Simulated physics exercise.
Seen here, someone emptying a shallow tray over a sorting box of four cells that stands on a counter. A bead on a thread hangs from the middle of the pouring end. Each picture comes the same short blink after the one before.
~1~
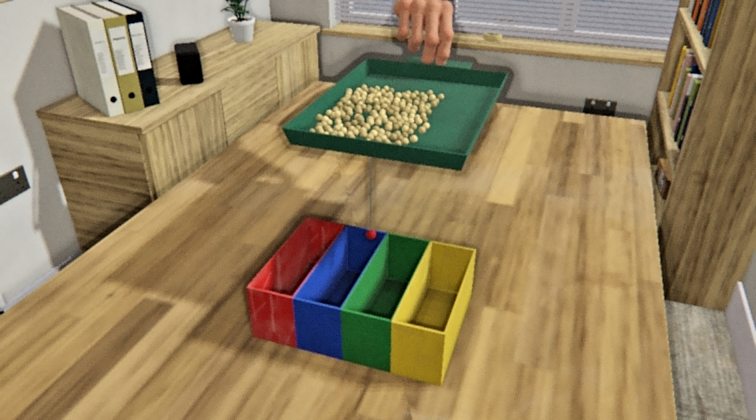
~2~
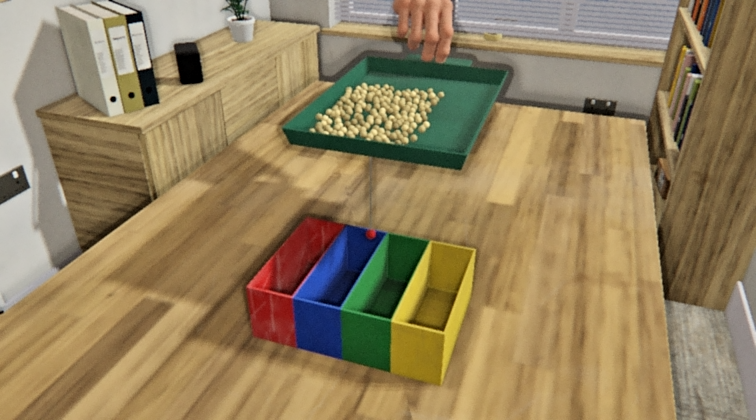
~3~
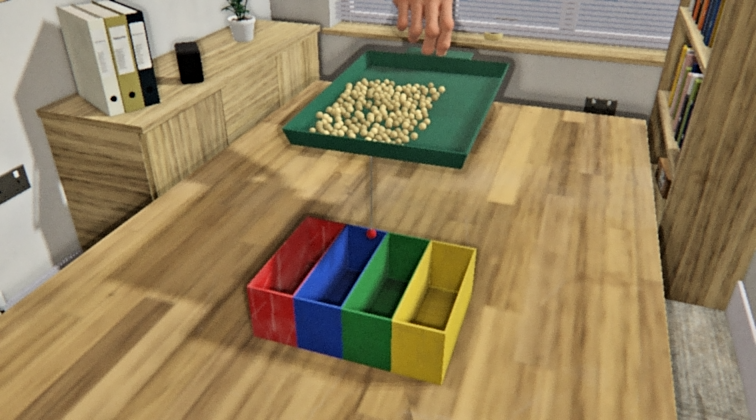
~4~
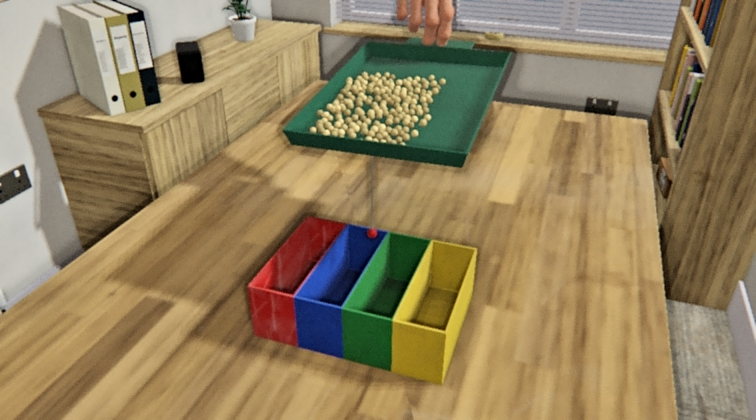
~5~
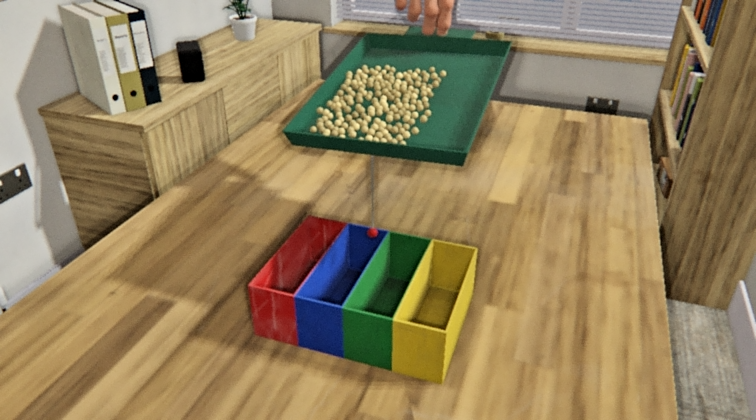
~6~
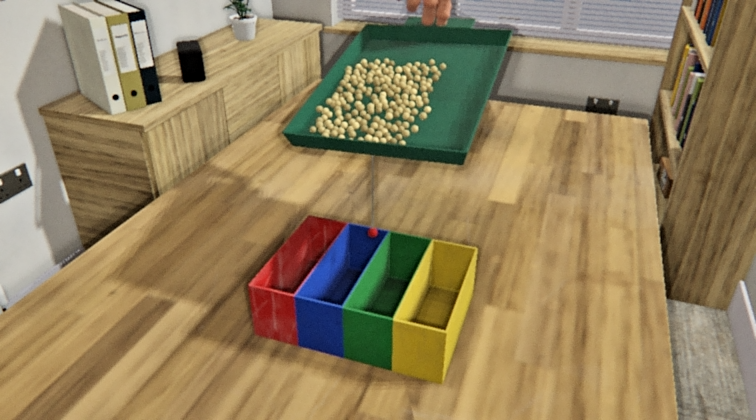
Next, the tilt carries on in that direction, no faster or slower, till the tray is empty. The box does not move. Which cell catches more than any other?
Most goes to the red cell.
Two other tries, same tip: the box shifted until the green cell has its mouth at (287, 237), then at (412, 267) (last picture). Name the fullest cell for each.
In turn: The green one; the red one.
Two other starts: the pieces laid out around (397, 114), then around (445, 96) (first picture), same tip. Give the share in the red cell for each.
The first gives 40 %, the second 30 %.
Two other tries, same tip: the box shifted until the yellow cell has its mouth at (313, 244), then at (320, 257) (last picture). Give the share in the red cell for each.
First some 0, then 0 per cent.
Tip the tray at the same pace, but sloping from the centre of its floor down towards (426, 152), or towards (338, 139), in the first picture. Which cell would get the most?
First that yellow cell, then the red cell.
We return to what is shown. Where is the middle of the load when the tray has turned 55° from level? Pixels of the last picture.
Around (342, 110).
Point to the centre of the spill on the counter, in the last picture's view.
Close to (234, 293).
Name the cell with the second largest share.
It is the blue cell.
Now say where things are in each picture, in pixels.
In the first frame, corners of the pouring end at (289, 126) and (462, 152), level; middle of the load at (382, 115), soya beans; bead on its thread at (371, 234); red cell at (272, 313); blue cell at (318, 324); green cell at (367, 336); yellow cell at (417, 349).
In the second frame, corners of the pouring end at (289, 126) and (462, 151), level; middle of the load at (382, 114).
In the third frame, corners of the pouring end at (289, 127) and (462, 151), tipped barely, lowest at the left corner; middle of the load at (382, 111).
In the fourth frame, corners of the pouring end at (289, 128) and (462, 150), tipped a little, lowest at the left corner; middle of the load at (383, 107).
In the fifth frame, corners of the pouring end at (289, 129) and (463, 149), tipped a little, lowest at the left corner; middle of the load at (383, 102).
In the sixth frame, corners of the pouring end at (289, 130) and (462, 148), tipped a little, lowest at the left corner; middle of the load at (382, 99); red cell at (274, 311); blue cell at (320, 322); green cell at (368, 334); yellow cell at (419, 347).
Soon, tray tipped steeply; nearly all on the tray; a stray few falling or outside the box.
A while on, tray tipped right over; about a third on the tray; about a quarter in the red cell; a small part in the blue cell; a stray few in the green cell; about a third falling or outside the box.
Towards the end, tray tipped past a quarter turn; about half in the red cell; about a quarter in the blue cell; a stray few in the green cell; about a quarter falling or outside the box.
Finally, tray tipped past a quarter turn; about half in the red cell; about a quarter in the blue cell; a stray few in the green cell; none in the yellow cell; about a quarter outside the box.
